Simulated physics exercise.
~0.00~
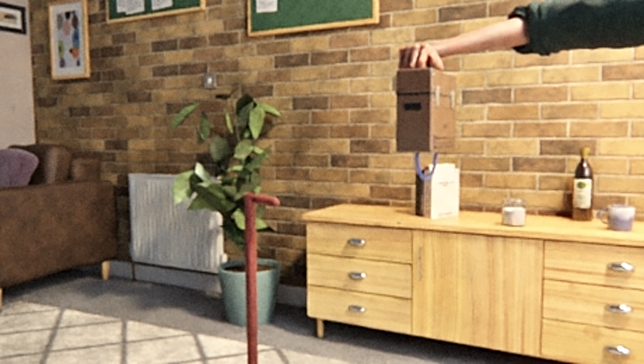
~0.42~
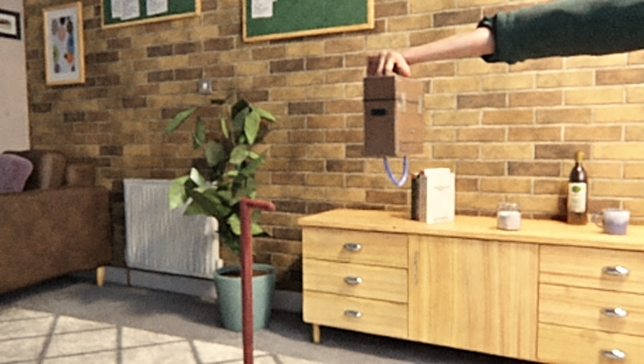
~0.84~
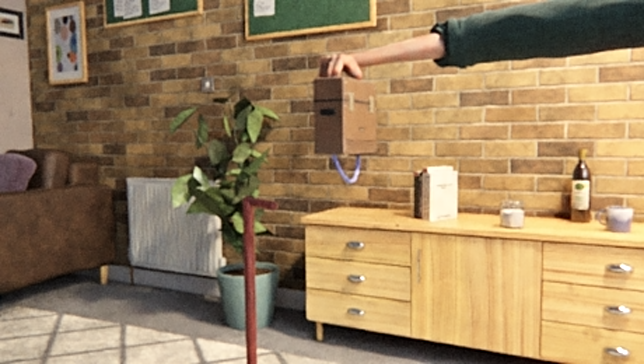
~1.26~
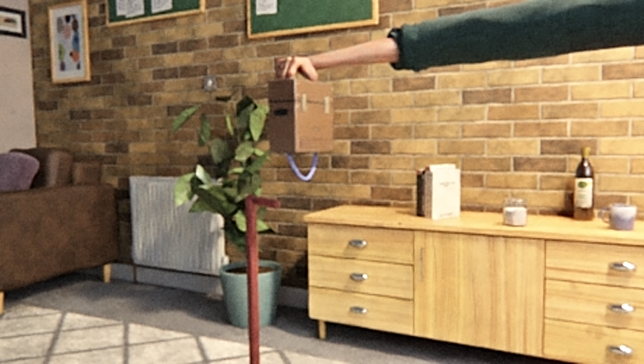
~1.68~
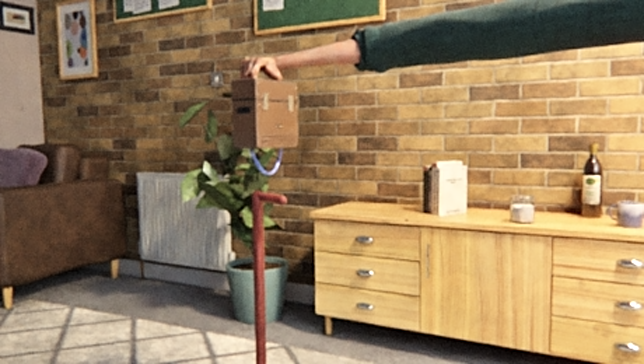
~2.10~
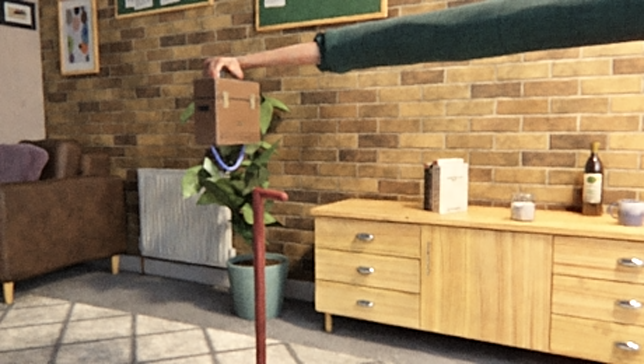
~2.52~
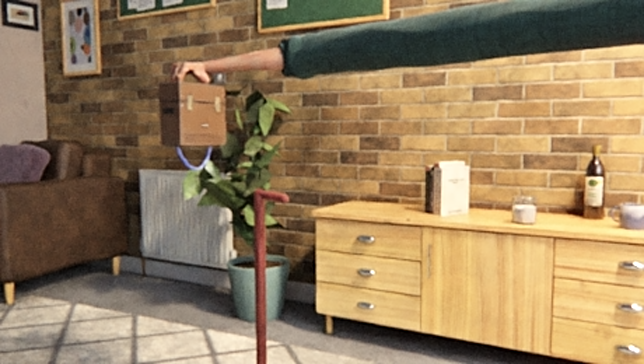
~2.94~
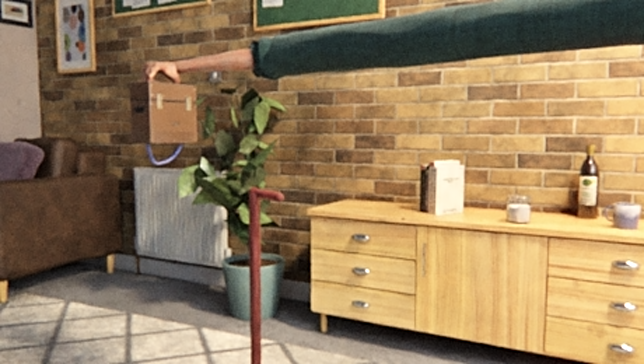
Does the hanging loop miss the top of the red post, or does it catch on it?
The loop misses the post, and the brown case comes away clean to the left, still held in the hand.
